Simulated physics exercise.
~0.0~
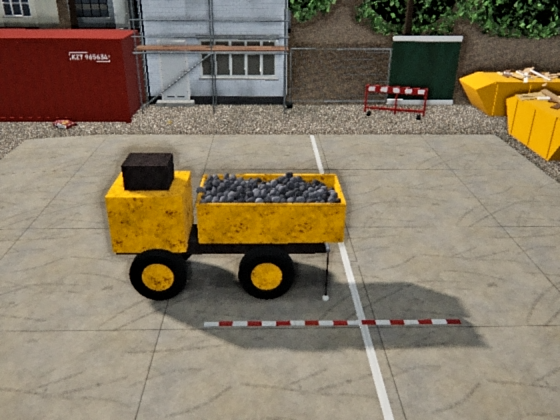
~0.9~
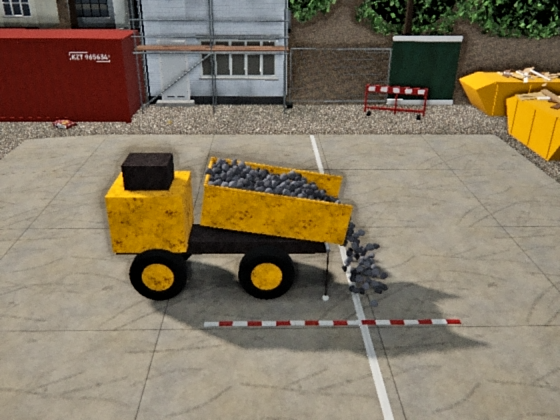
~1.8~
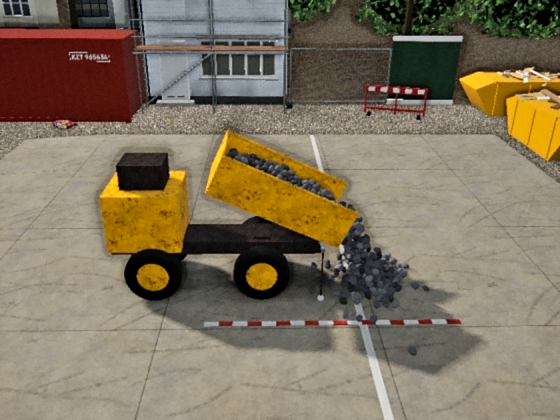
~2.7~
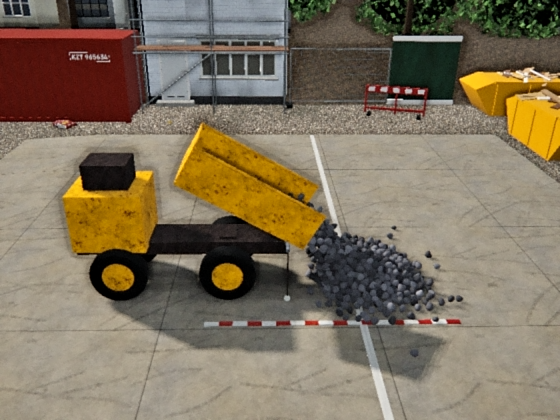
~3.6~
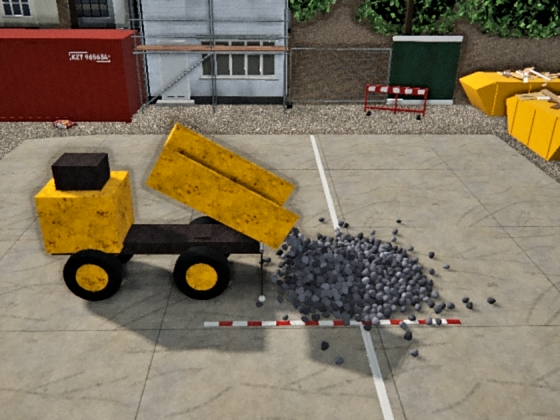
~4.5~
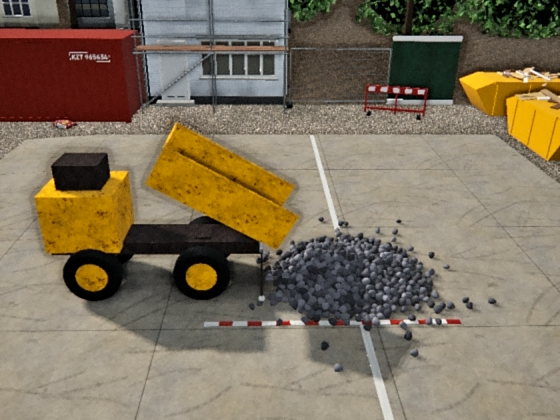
A yellow tipper truck raises its body, rolls left, and leaves grey stones heaped across the white line.
